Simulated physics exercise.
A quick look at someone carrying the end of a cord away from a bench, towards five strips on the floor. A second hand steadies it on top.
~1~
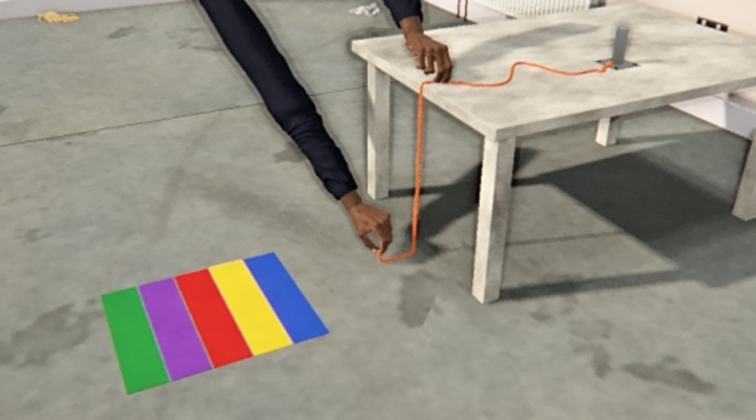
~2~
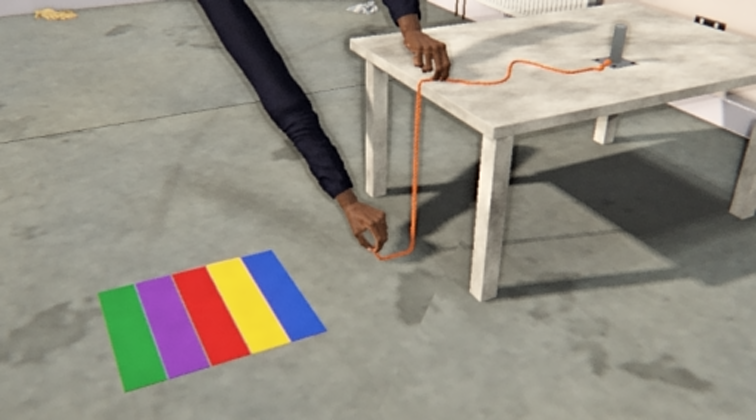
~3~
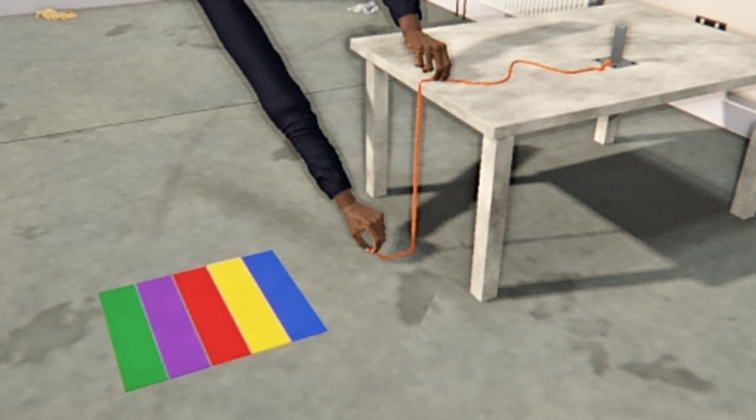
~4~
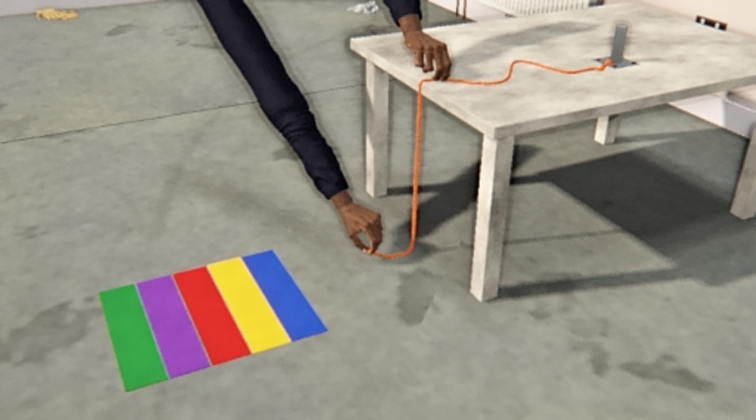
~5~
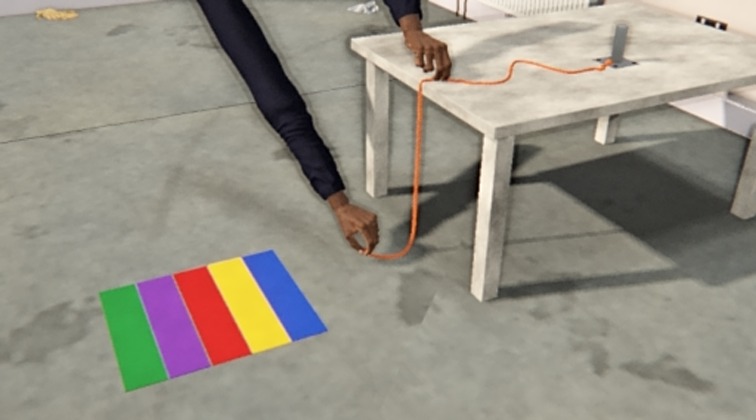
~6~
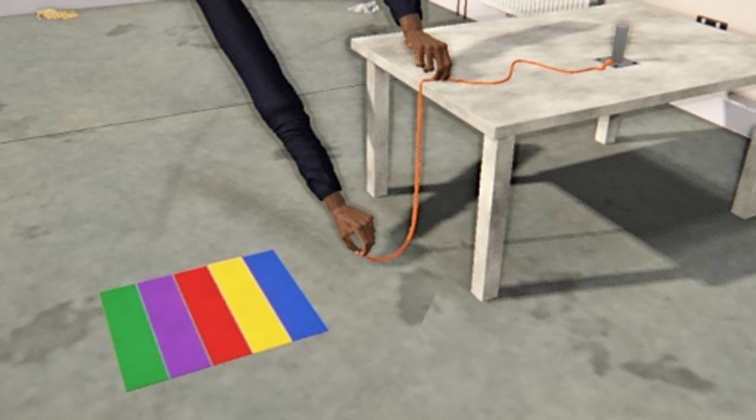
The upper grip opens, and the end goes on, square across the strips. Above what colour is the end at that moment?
The purple one.
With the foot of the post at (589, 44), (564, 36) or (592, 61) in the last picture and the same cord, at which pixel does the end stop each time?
In that order: (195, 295), (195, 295) and (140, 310).
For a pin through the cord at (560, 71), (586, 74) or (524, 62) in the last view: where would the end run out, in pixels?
The places are (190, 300), (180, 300) and (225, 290).
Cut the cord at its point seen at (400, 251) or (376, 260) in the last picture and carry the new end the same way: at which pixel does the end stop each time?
Try by try, around (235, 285) and (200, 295).
A little later, end near (240, 285); over yellow.
Next, end near (196, 297); over red.
When it is tight, end near (168, 304); over purple. It halts on the purple strip.
